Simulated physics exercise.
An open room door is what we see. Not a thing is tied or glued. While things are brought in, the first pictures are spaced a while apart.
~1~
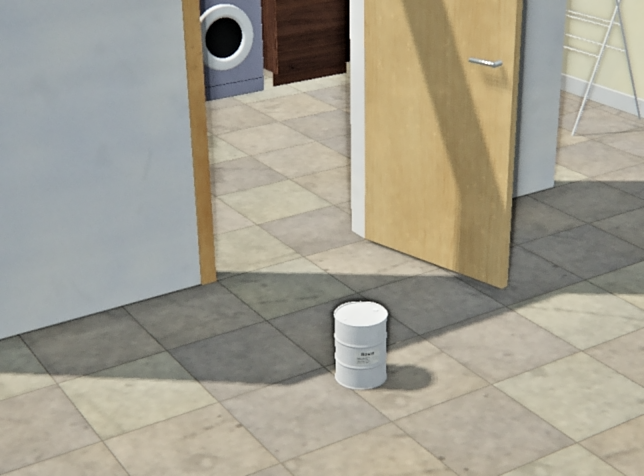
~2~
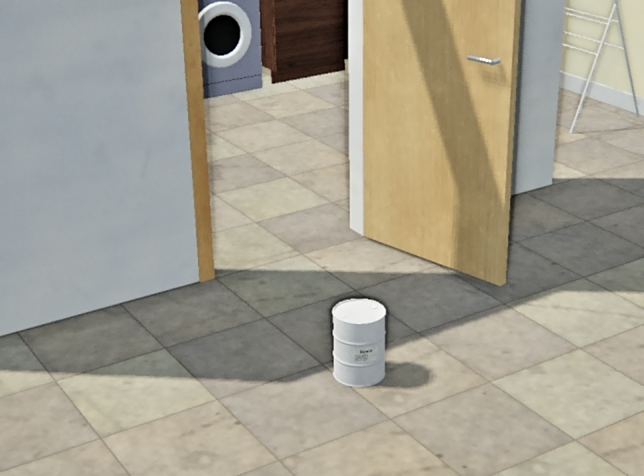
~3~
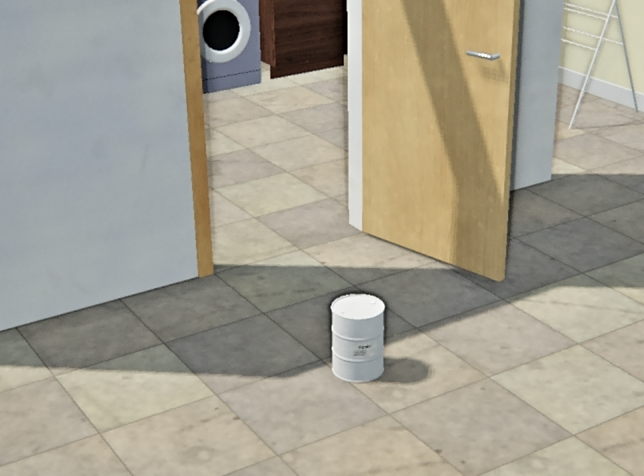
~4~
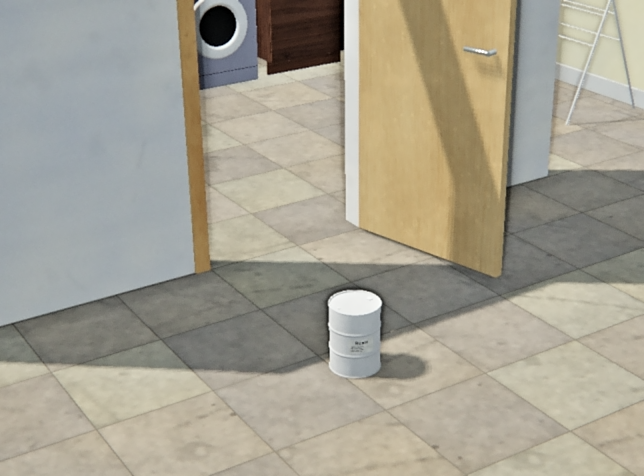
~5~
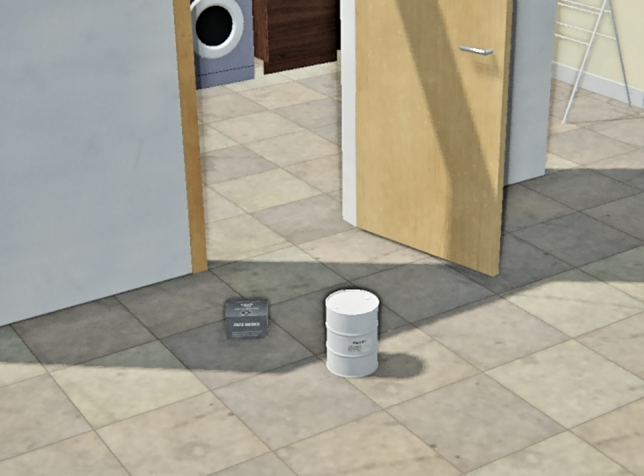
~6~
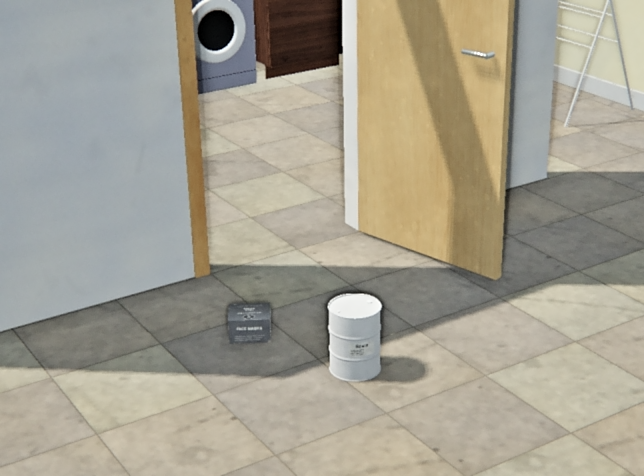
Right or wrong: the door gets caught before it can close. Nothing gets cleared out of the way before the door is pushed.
Wrong.
Then, 0.70 s on from there, door at 81°.
Then, 1.20 s on from there, door at 49°.
Then, 1.70 s on from there, door at 14°.
In the end, door at 0°; both unmoved. At the end, from the last picture's camera, grey box near (250, 323).
